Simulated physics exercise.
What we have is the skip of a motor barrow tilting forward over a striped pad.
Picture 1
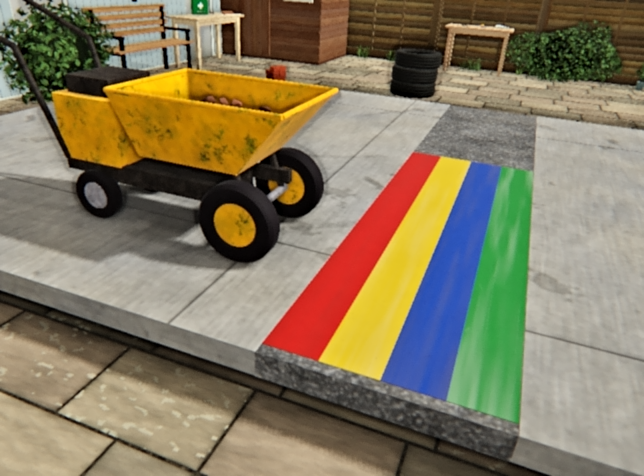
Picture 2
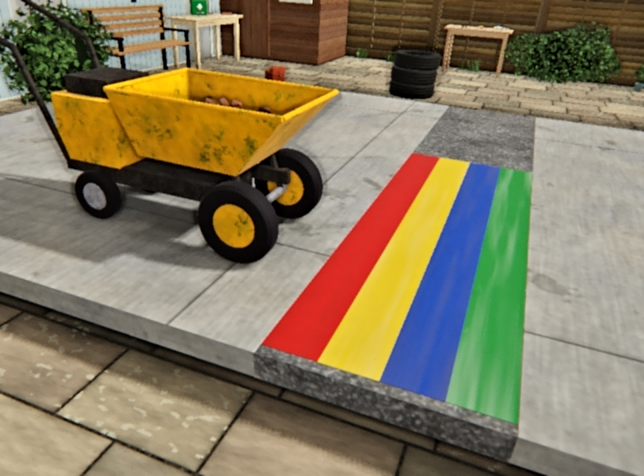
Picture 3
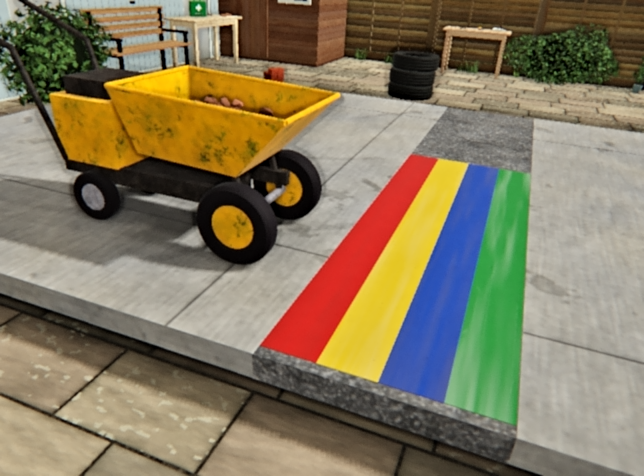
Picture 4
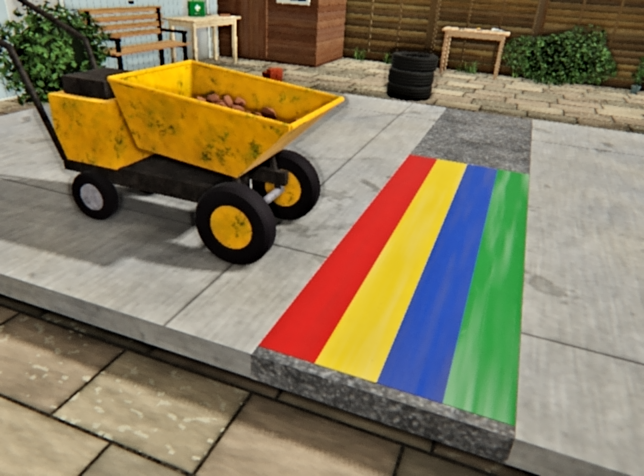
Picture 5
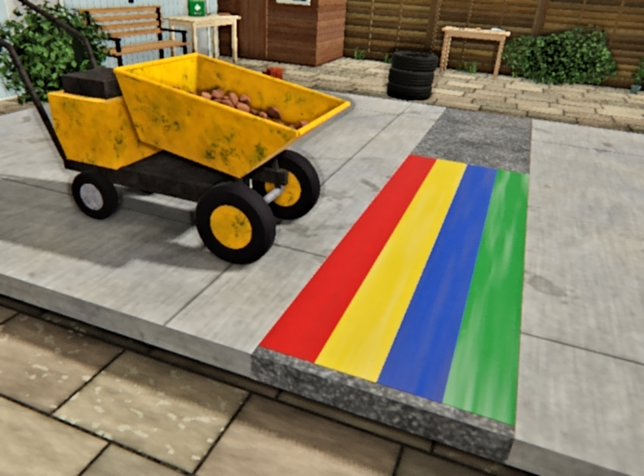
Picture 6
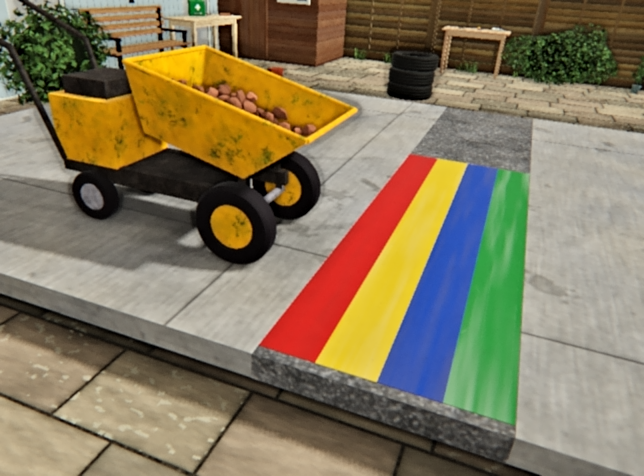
On a paved patio, a yellow motor barrow loaded with brown lumps stands left of a pad striped red, yellow, blue and green. Its skip starts level, then tilts forward a little, the front lip lowering toward the right.
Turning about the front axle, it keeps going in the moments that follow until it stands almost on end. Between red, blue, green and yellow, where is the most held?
On yellow.
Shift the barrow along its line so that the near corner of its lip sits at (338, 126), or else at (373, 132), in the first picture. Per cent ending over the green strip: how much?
You'd get around 20 in a hundred, then 40 in a hundred.
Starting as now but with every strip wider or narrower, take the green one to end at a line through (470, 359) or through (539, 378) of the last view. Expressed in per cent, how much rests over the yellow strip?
Shares: About 30 per cent; about 50 per cent.
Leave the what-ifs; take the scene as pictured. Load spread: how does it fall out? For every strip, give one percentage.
The red strip takes 5 per cent, the yellow strip 45, the blue strip 25 and the green strip 5.
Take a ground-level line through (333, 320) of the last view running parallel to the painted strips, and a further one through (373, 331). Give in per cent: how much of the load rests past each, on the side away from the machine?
The first comes to 80 %, the second to 40 %.
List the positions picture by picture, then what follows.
Lip of the skip near (282, 117), level; top of the load near (216, 115), lumps of rubble; red strip near (320, 309); yellow strip near (372, 323); blue strip near (429, 339); green strip near (490, 356), in the first frame.
Lip of the skip near (283, 119), level; top of the load near (215, 115), in the second frame.
Lip of the skip near (286, 123), tipped barely; top of the load near (196, 112), in the third frame.
Lip of the skip near (290, 128), tipped barely; top of the load near (198, 109), in the fourth frame.
Lip of the skip near (298, 134), tipped a little; top of the load near (203, 105), in the fifth frame.
Lip of the skip near (307, 142), tipped a little; top of the load near (199, 94); red strip near (316, 310); yellow strip near (369, 325); blue strip near (426, 341); green strip near (487, 358), in the sixth frame.
Shortly afterwards, skip tipped steeply; the whole lot in the skip.
Next, skip tipped steeply; the bulk in the skip; only a few over the red strip; near a quarter over the yellow strip.
Some moments later, skip tipped right over; near a quarter in the skip; a little over the red strip; near half over the yellow strip; near a quarter over the blue strip; only a few over the green strip.
In the end, skip tipped right over; near a quarter in the skip; a little over the red strip; near half over the yellow strip; near a quarter over the blue strip; only a few over the green strip.
